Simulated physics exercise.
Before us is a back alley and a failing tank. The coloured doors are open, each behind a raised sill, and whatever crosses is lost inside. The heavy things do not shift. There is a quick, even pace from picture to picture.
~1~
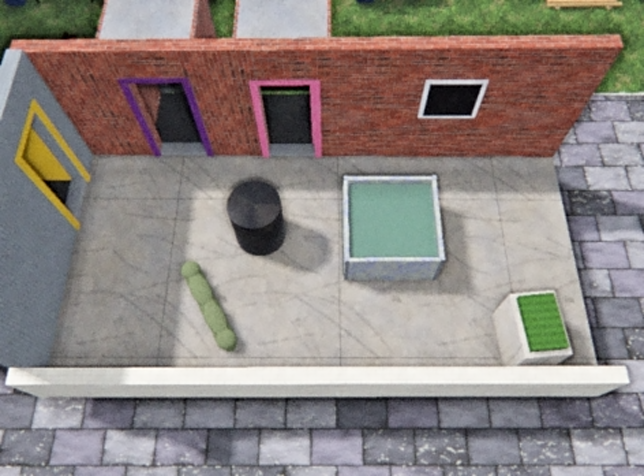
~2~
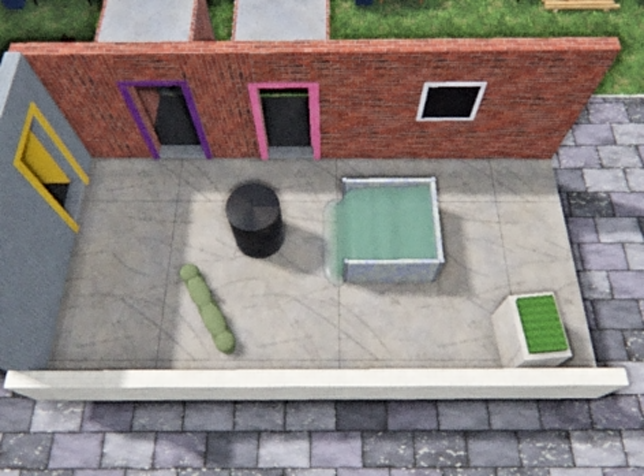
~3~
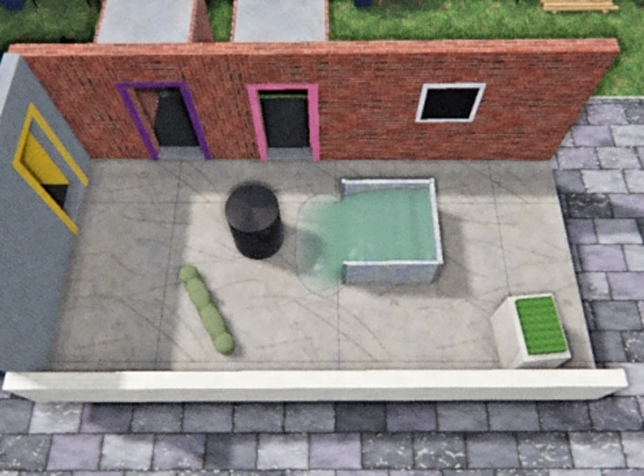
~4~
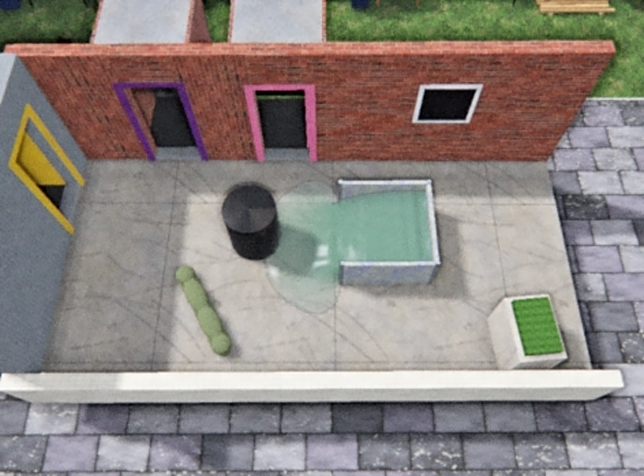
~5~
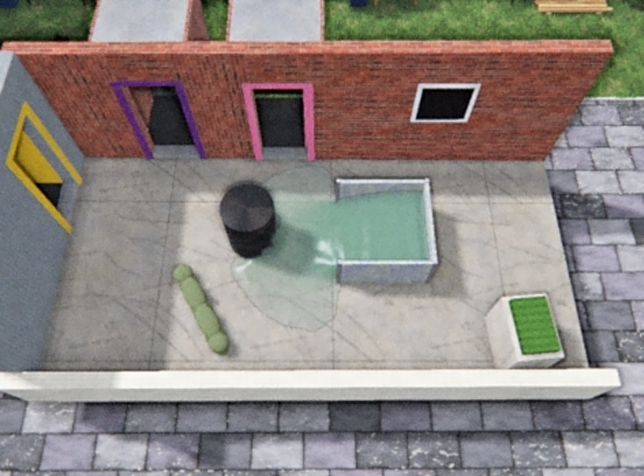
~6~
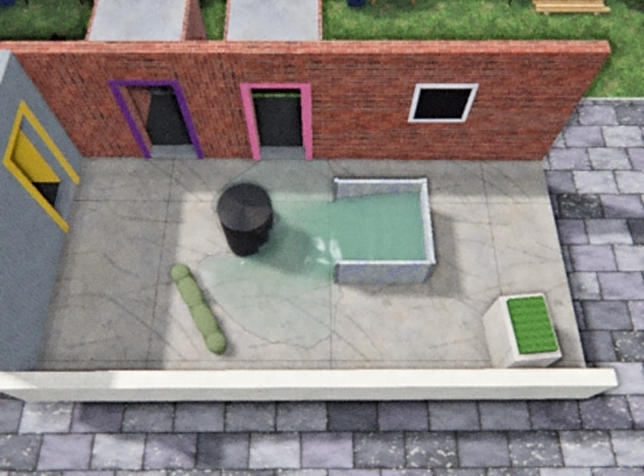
Green water pouring from the open left side of a square tank, spreading leftward across a walled yard past a black barrel.
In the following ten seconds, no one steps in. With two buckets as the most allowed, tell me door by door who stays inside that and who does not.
In the end the yellow door does not pass two buckets. The purple door does not pass two buckets. The pink door passes two buckets.
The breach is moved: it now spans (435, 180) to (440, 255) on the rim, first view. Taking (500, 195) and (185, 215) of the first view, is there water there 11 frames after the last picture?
In order - first: Drenched, second: Not reached.
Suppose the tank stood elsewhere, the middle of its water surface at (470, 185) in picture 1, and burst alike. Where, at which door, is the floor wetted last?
I'd pick the one in yellow.
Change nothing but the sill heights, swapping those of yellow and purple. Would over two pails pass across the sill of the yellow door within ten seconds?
Well, the yellow door gets more than that.
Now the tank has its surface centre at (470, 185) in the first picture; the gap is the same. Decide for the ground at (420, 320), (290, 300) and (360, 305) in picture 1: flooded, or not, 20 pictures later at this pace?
Spared, soaked, soaked.
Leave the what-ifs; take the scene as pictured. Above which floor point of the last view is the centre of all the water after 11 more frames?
Somewhere around (276, 254) in the last view.
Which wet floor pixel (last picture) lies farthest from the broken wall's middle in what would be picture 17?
I'd put it around (82, 163).
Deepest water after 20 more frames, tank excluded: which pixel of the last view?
Deepest point: About (82, 163).
A moment on, water covers 30 % of the floor; the yellow door not reached, the purple door wet at the sill, nothing in, the pink door under two buckets in.
Next, water covers 35 % of the floor; the yellow door not reached, the purple door under two buckets in, the pink door over two buckets in.
Then, water covers 65 % of the floor; the yellow door under two buckets in, the purple door under two buckets in, the pink door far over two buckets in.
Later, water covers 80 % of the floor; the yellow door under two buckets in, the purple door under two buckets in, the pink door far over two buckets in.
In the end, water covers 85 % of the floor; the yellow door under two buckets in, the purple door under two buckets in, the pink door far over two buckets in.
